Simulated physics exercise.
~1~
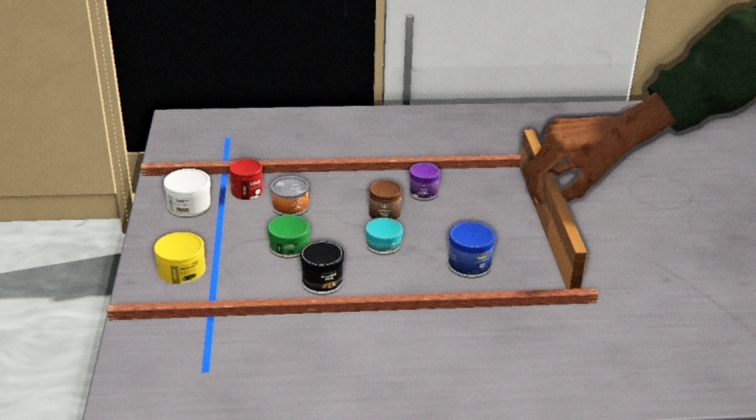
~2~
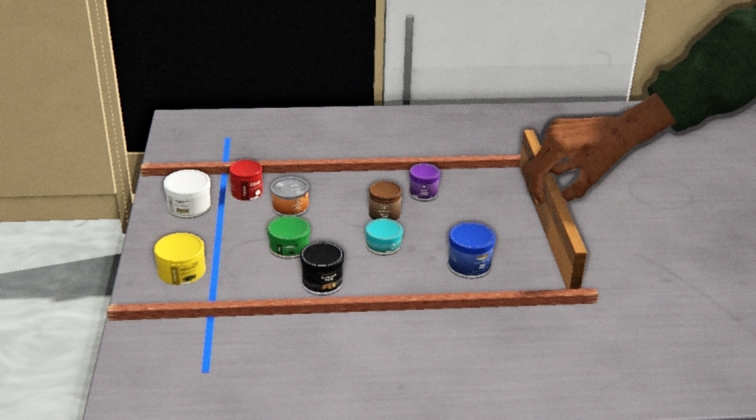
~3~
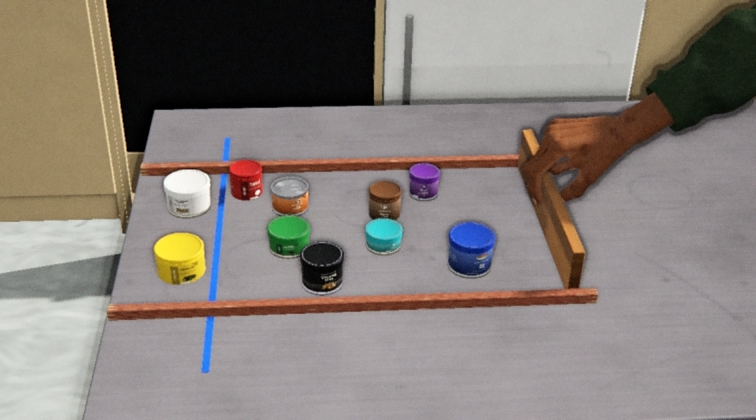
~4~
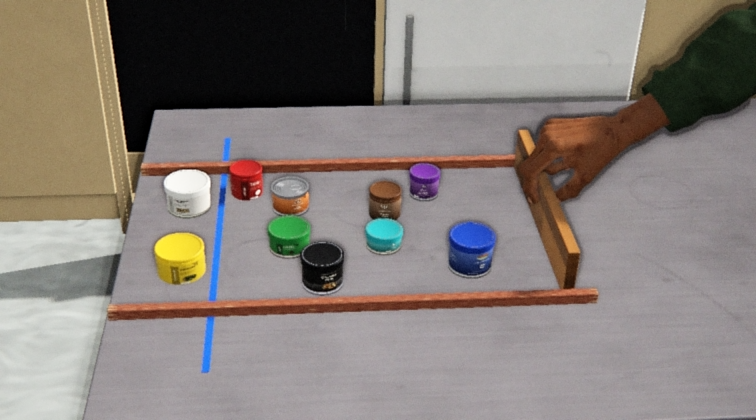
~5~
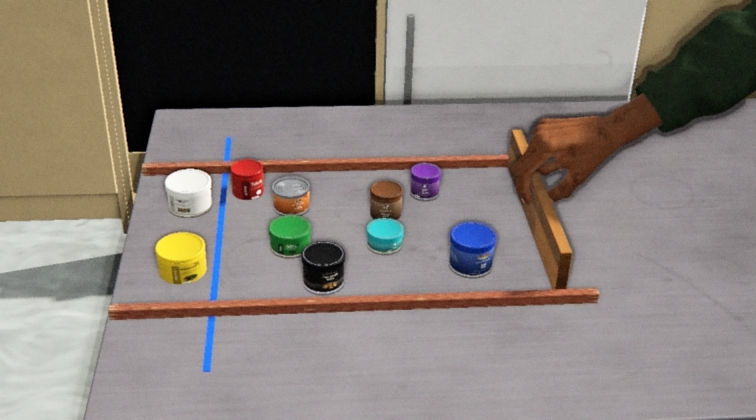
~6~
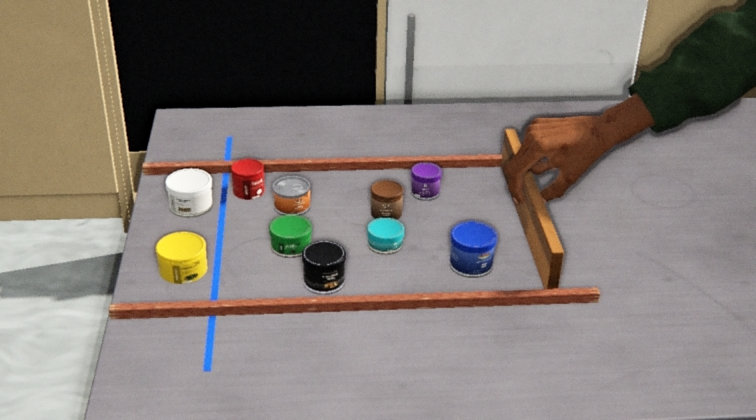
A hand sliding a wooden board slightly left between two rails on a grey table, the colourful paint pots staying still.
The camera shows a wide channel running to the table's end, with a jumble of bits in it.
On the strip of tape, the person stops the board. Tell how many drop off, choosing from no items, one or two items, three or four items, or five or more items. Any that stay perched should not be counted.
No items drop off.
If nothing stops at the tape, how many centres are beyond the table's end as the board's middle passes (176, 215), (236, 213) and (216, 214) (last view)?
In order: 3, 0, 0.
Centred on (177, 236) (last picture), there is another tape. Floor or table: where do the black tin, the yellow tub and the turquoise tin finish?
In order, the black tin keeps its spot, then the yellow tub goes off the edge, then the turquoise tin keeps its spot.
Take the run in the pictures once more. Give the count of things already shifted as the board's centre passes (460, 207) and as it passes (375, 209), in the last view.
Tally at point one: 1; at point two: 5.
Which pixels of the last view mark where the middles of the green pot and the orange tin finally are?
Roughly (161, 235); the other one roughly (185, 200).
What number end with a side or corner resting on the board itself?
5.
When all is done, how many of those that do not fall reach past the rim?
That comes to 1 of them.
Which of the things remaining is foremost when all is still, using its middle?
White tin ends nearest.
Early on, none off yet; white tin at rest near (190, 193); yellow tub at rest near (182, 258); red tub at rest near (248, 180).
A while later, none off yet; white tin at rest near (190, 193); yellow tub at rest near (182, 258); red tub travelled a little near (236, 178).
Finally, the number that fall off is zero.
